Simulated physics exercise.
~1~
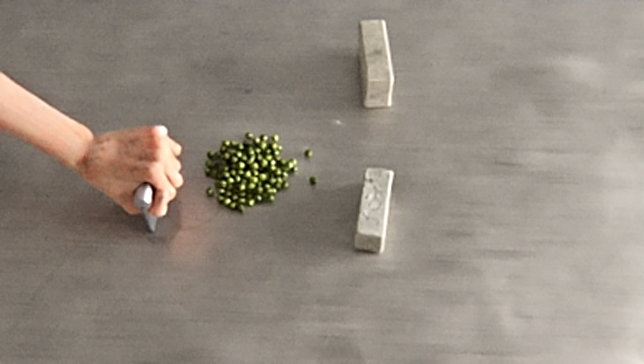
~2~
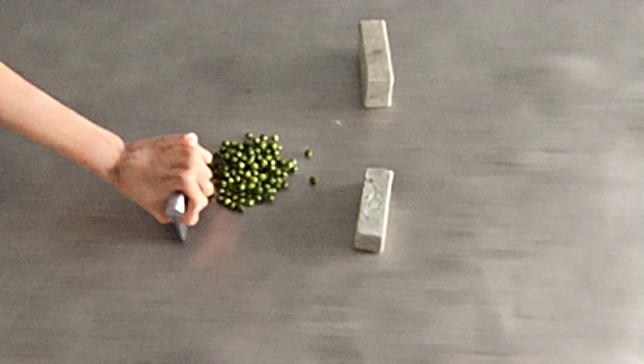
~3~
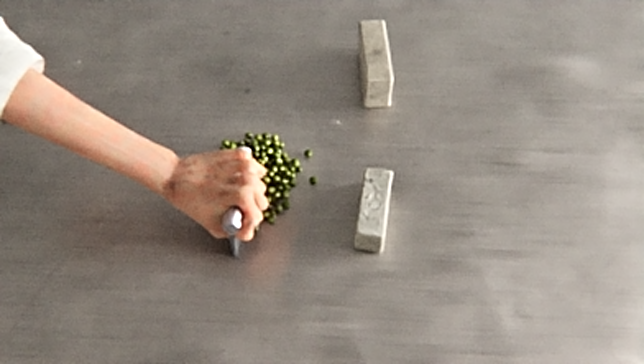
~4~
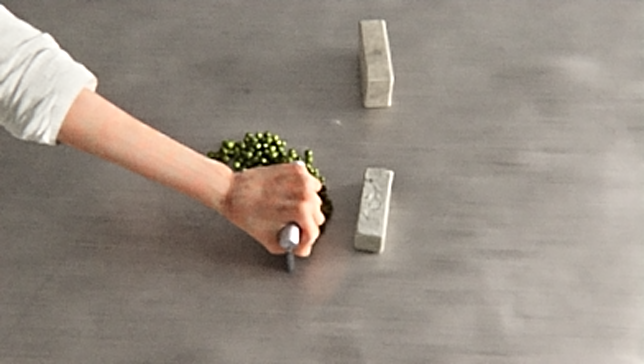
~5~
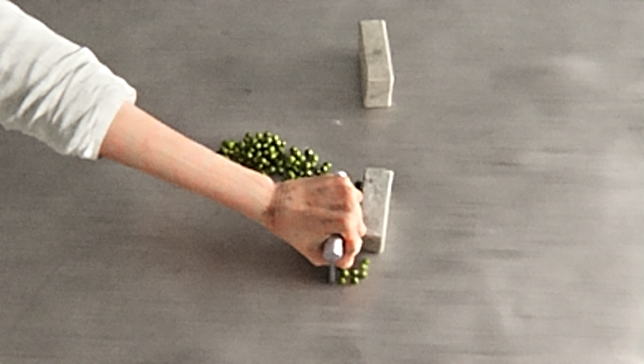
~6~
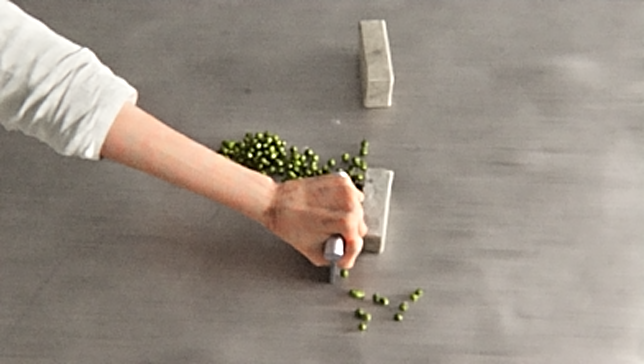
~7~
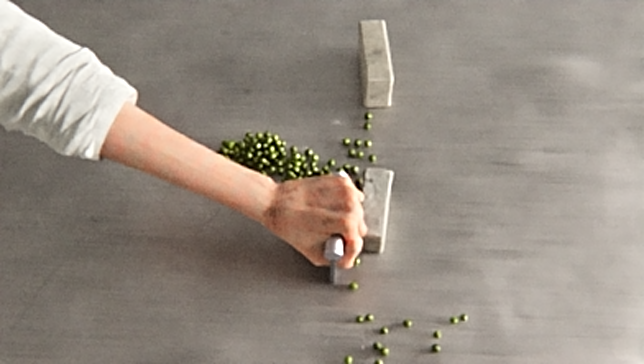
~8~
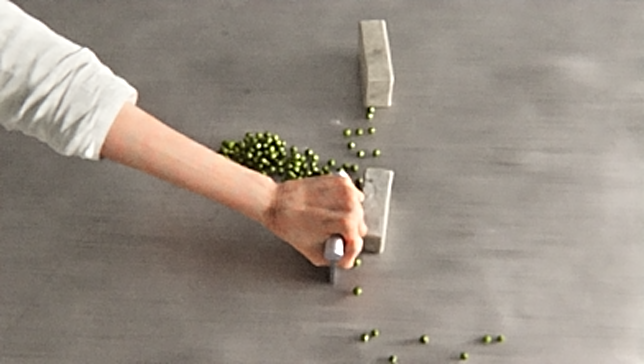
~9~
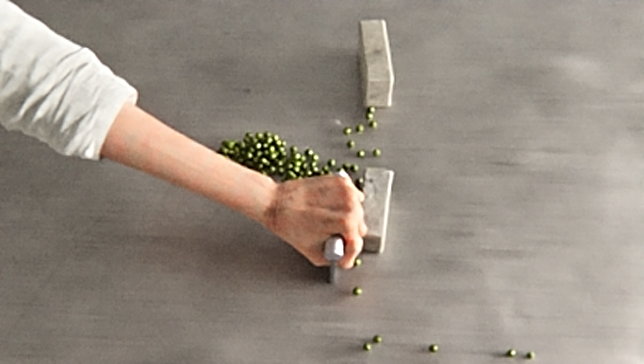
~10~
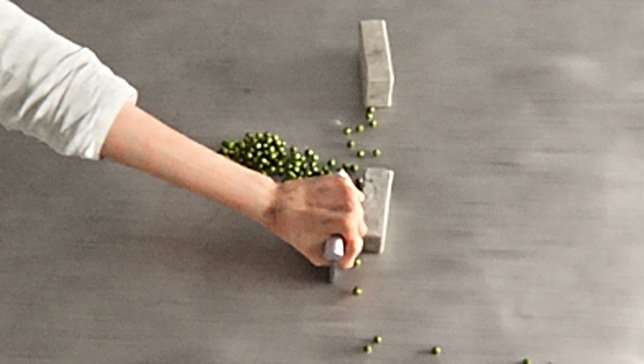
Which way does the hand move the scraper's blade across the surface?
The hand moves the blade to the right, pushing into the heap of olives and toward the blocks.
